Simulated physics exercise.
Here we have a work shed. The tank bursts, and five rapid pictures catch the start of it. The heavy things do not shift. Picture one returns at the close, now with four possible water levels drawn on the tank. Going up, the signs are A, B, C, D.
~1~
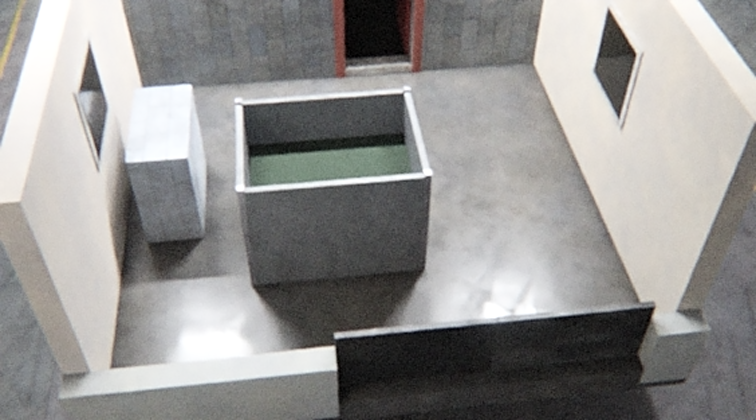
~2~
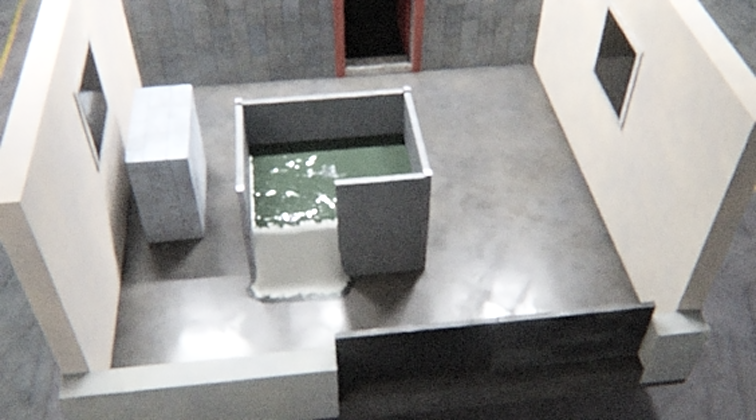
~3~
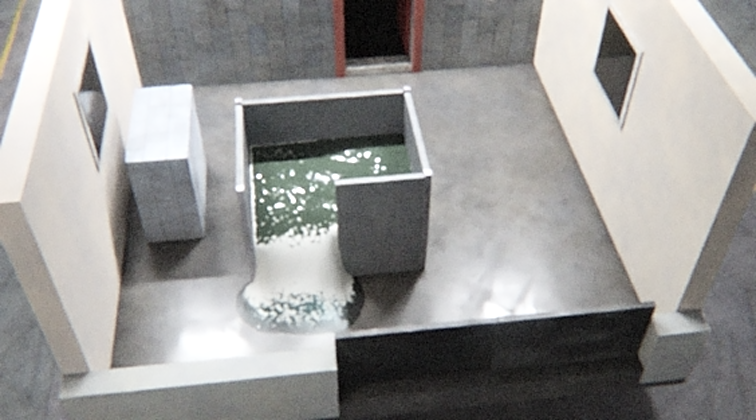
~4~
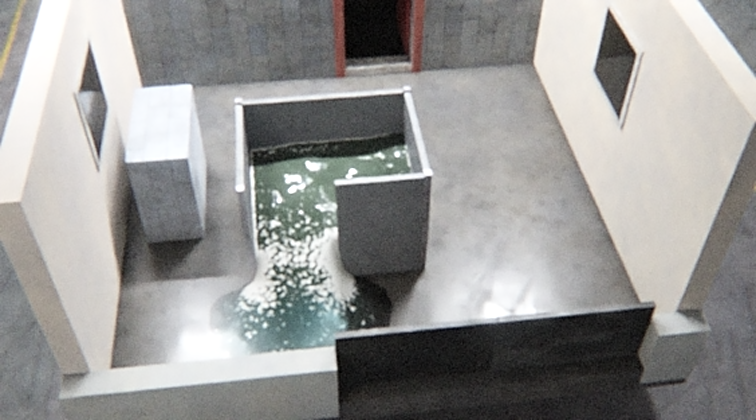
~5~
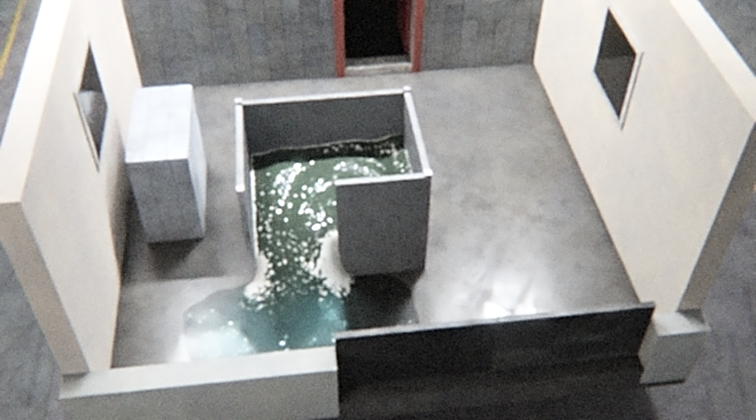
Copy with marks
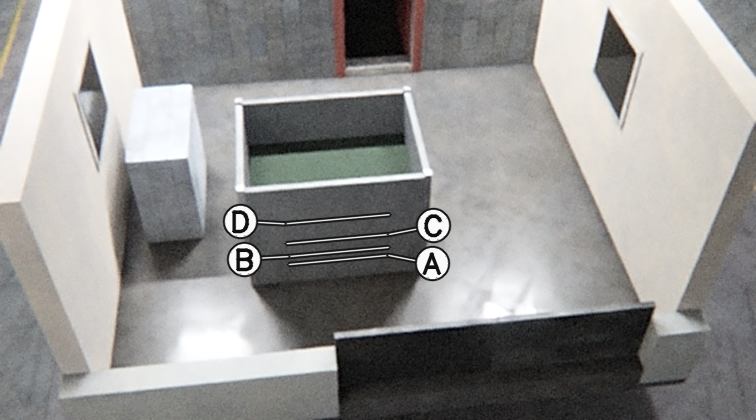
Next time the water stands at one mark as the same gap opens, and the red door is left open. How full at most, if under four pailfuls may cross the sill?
Use mark D.
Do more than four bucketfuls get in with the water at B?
No, not at all.
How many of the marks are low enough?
All four.
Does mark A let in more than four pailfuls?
No, not at all.
On the marked copy, A at (339, 259); B at (338, 252); C at (338, 239); D at (337, 219); from the bottom up A, B, C, D.
If A is chosen, nothing gets over.
If B is chosen, nothing gets over.
If C is chosen, nothing gets over.
If D is chosen, a bucket or two gets in.
